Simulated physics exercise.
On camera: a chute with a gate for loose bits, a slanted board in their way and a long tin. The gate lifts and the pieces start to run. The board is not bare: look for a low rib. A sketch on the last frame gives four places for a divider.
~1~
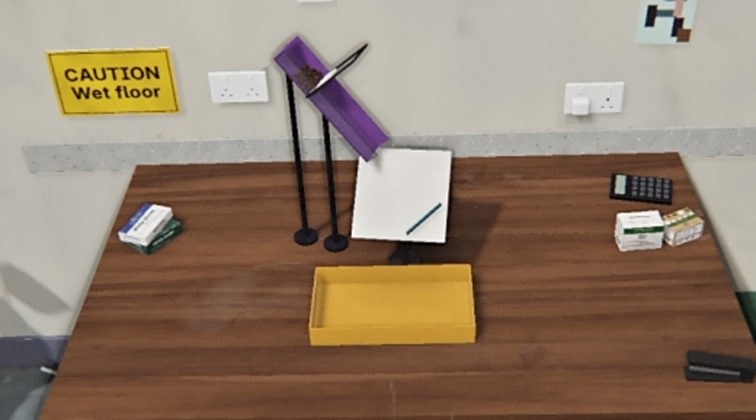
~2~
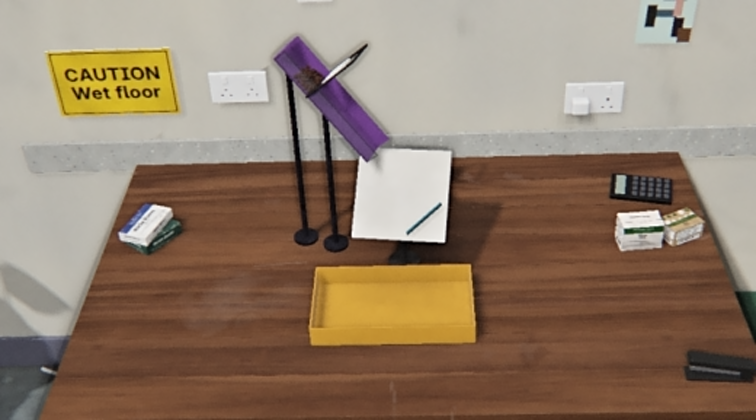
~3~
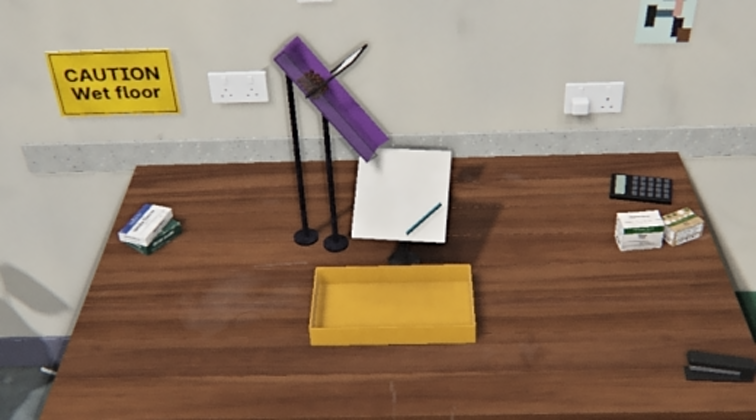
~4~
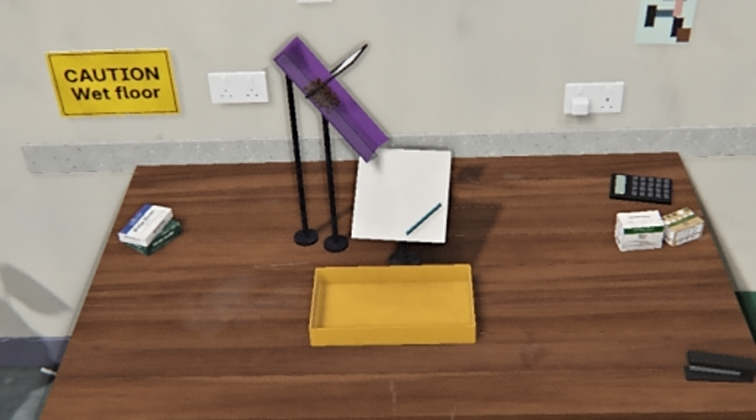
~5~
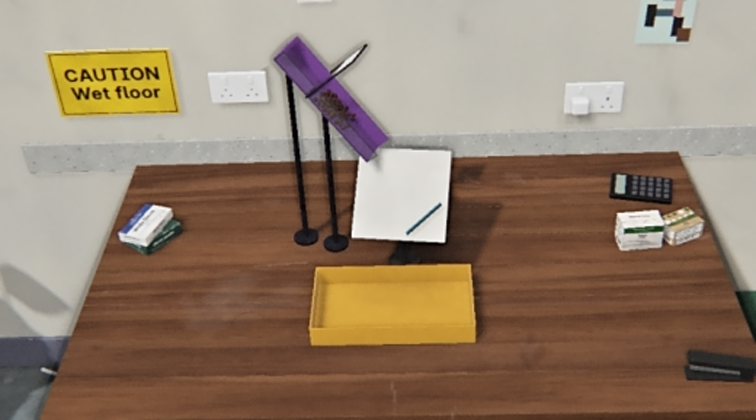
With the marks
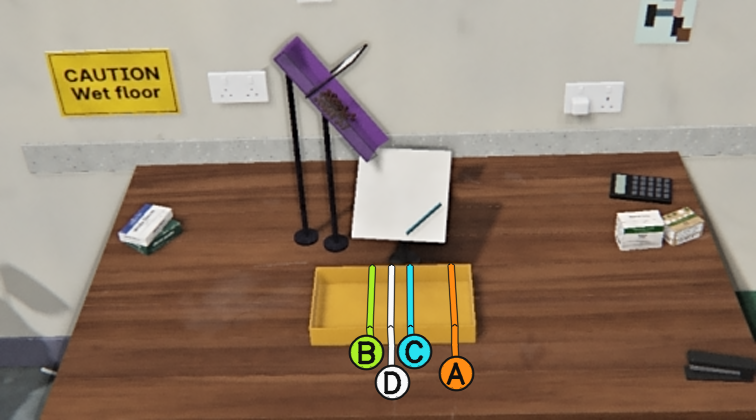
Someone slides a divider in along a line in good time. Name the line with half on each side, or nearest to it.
D is best.
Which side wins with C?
More lands on the left.
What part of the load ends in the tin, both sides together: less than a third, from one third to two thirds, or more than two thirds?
About that: More than two thirds.
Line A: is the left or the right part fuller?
More lands on the left.
On the marked copy, line A crosses the front rim at (454, 326); line B crosses the front rim at (369, 328); line C crosses the front rim at (410, 327); line D crosses the front rim at (390, 327).
With A, of what is caught, every piece on the left of the divider, not one piece on the right.
With B, of what is caught, about a tenth on the left of the divider, almost all on the right.
With C, of what is caught, almost all on the left of the divider, about a tenth on the right.
With D, of what is caught, roughly half on the left of the divider, roughly half on the right.
